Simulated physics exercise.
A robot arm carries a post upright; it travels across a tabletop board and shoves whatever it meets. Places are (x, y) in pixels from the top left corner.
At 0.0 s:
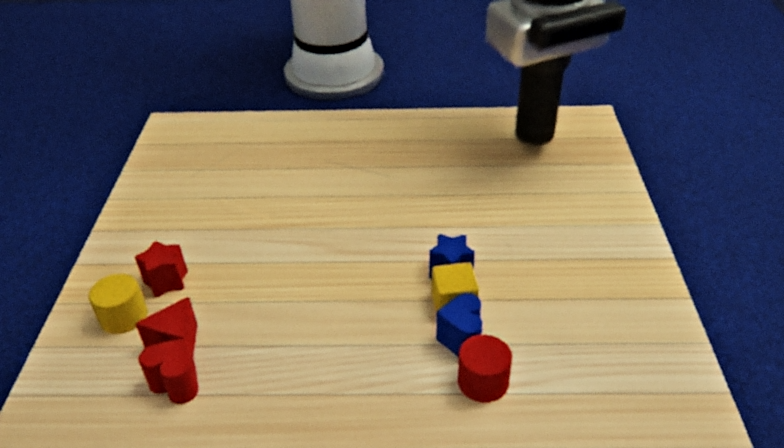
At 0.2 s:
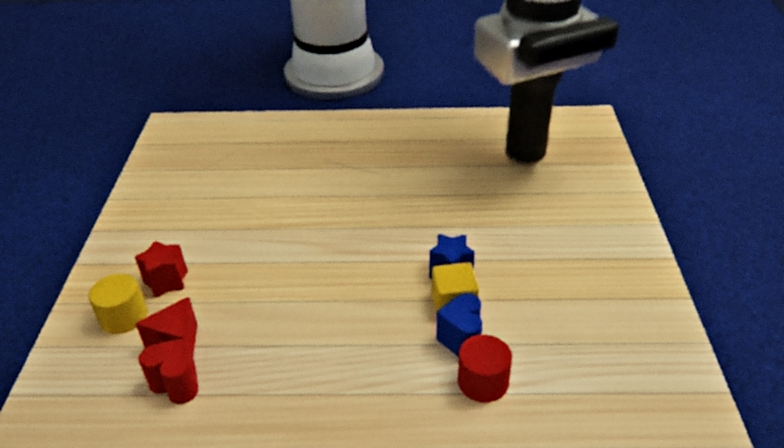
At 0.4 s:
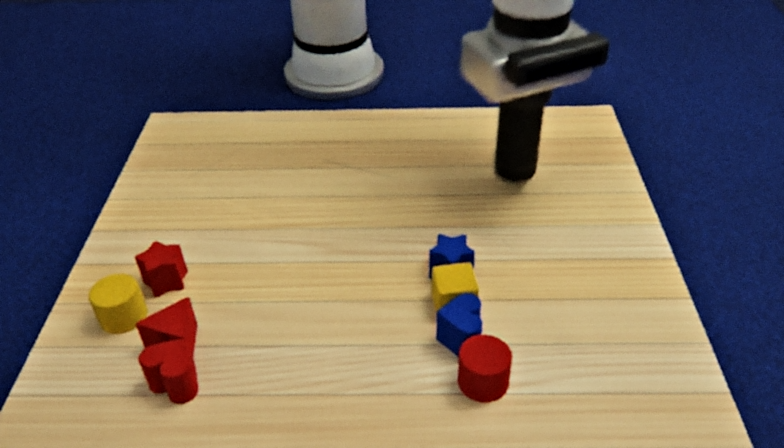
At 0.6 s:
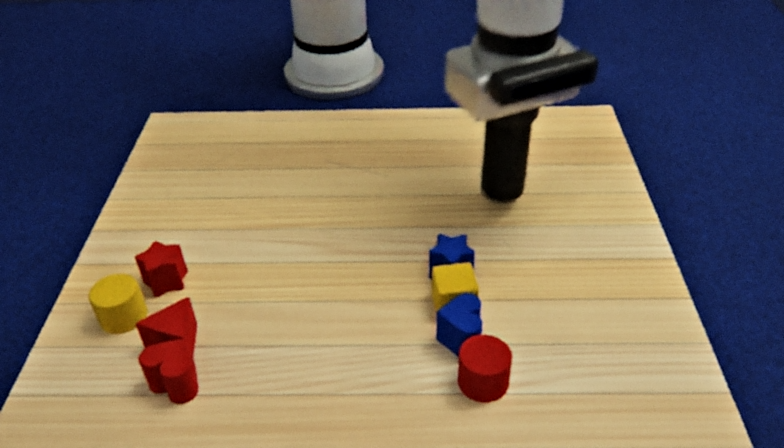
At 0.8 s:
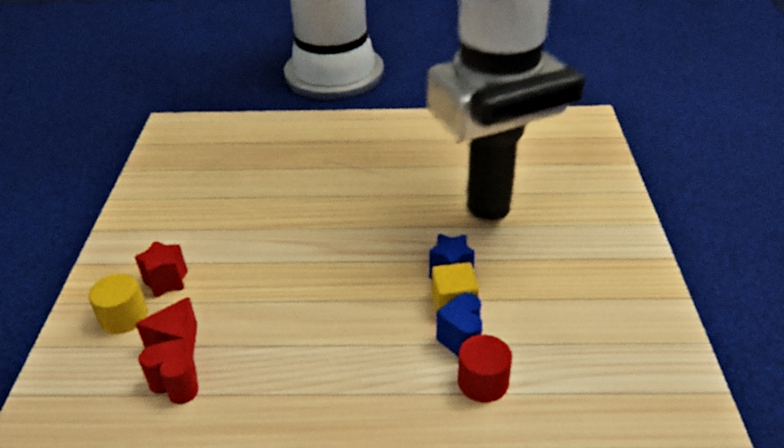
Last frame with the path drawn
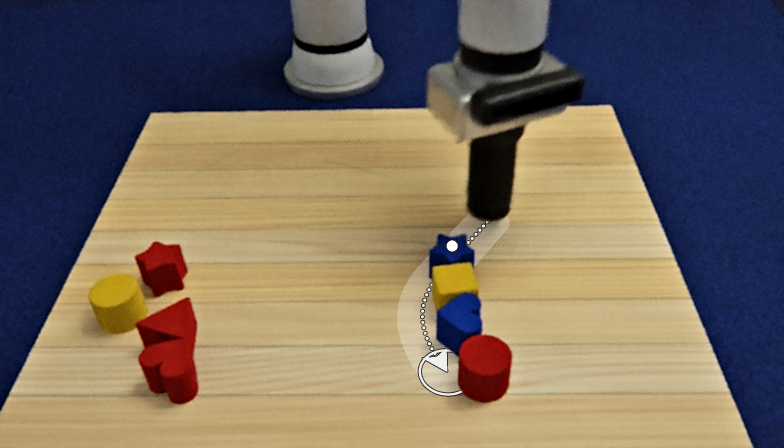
To begin with, a robot arm holds a black post over the far right of a wooden board, with red, yellow and blue blocks grouped at left and lined up right of centre. The post then moves steadily nearer and slightly left, drawing close to the blue star, while every block stays still.
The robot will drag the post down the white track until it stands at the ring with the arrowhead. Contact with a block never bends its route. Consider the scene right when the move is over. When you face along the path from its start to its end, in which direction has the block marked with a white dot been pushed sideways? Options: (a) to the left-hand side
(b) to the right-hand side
My answer is option b.
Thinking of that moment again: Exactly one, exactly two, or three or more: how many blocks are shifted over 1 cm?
A group of three or more is moved.
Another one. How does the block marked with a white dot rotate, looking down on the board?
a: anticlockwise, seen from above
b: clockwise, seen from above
Option b.
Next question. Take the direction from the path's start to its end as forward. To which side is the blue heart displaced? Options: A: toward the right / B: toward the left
It's B.
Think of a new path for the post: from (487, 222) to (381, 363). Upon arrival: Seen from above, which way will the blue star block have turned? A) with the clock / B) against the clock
Letter A.
The drawn path runs from (487, 222) via (451, 262) and (423, 311), ending at (447, 372); the dot is on the blue star block.
On the path given first. One third of the way, post at (451, 249); blue star block at (429, 259), turned 25° clockwise; yellow square piece at (453, 286), turned 20° anticlockwise; blue heart at (465, 318); red cylinder at (487, 358).
Two thirds of the way, post at (423, 298); blue star block at (385, 302), turned 55° clockwise; yellow square piece at (448, 316), turned 35° anticlockwise; blue heart at (476, 342); red cylinder at (504, 383).
At the end, post at (448, 358); blue star block at (380, 311), turned 85° clockwise; yellow square piece at (488, 379), turned 60° anticlockwise; blue heart at (535, 386), turned 20° anticlockwise; red cylinder at (547, 434).
